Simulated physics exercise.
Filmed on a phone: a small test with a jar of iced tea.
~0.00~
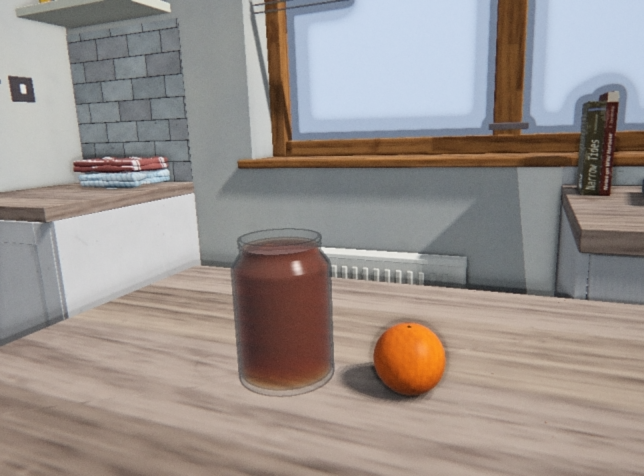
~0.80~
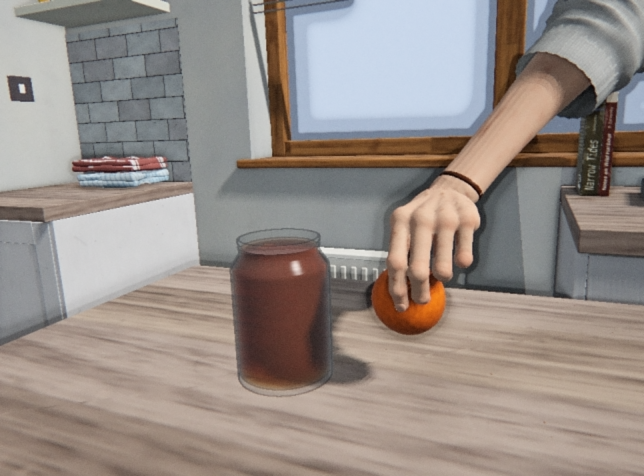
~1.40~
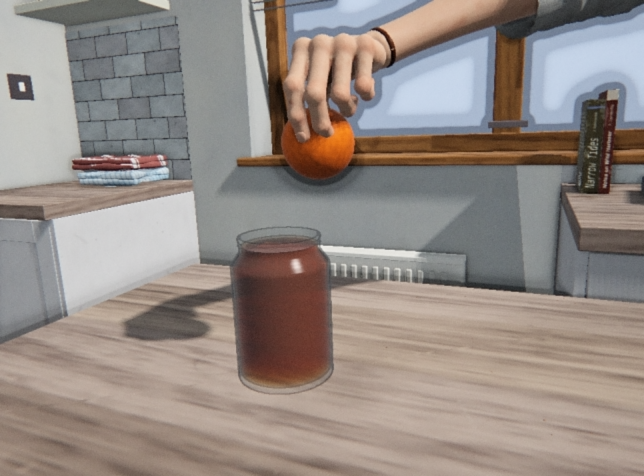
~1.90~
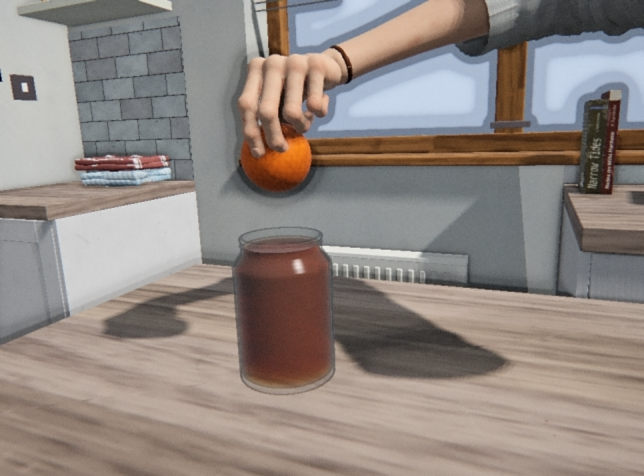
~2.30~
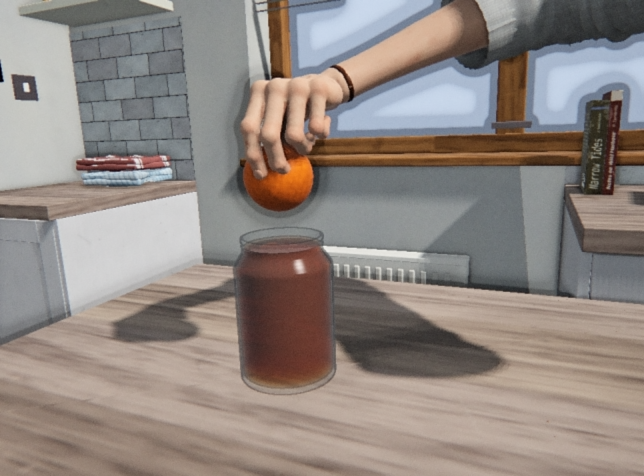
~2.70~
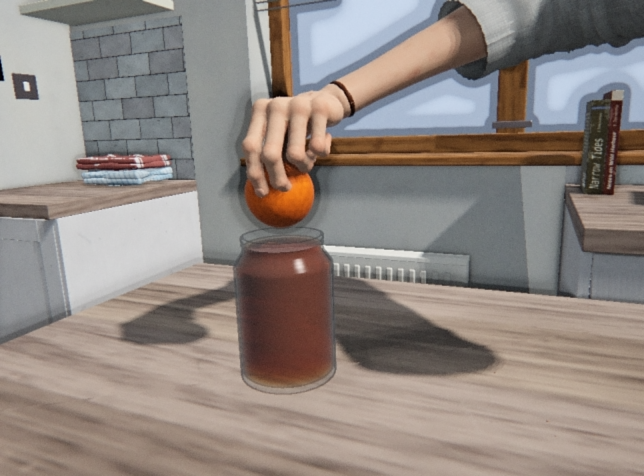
A hand picking up an orange from a wooden top, carrying it left over a nearly full jar and lowering it.
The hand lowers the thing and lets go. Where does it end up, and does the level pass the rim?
In the iced tea it stays at the surface. The jar overflows.
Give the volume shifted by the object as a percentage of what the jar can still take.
Some 310 per cent.
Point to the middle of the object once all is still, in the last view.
Roughly at (283, 253).
After 3.0 s, the orange enters the iced tea; the jar is full to the brim; a puddle lies round it.
After 3.4 s, the orange comes up again; the jar is full to the brim; a puddle lies round it.
After 5.0 s, the orange is afloat; the jar is full to the brim; a puddle lies round it.
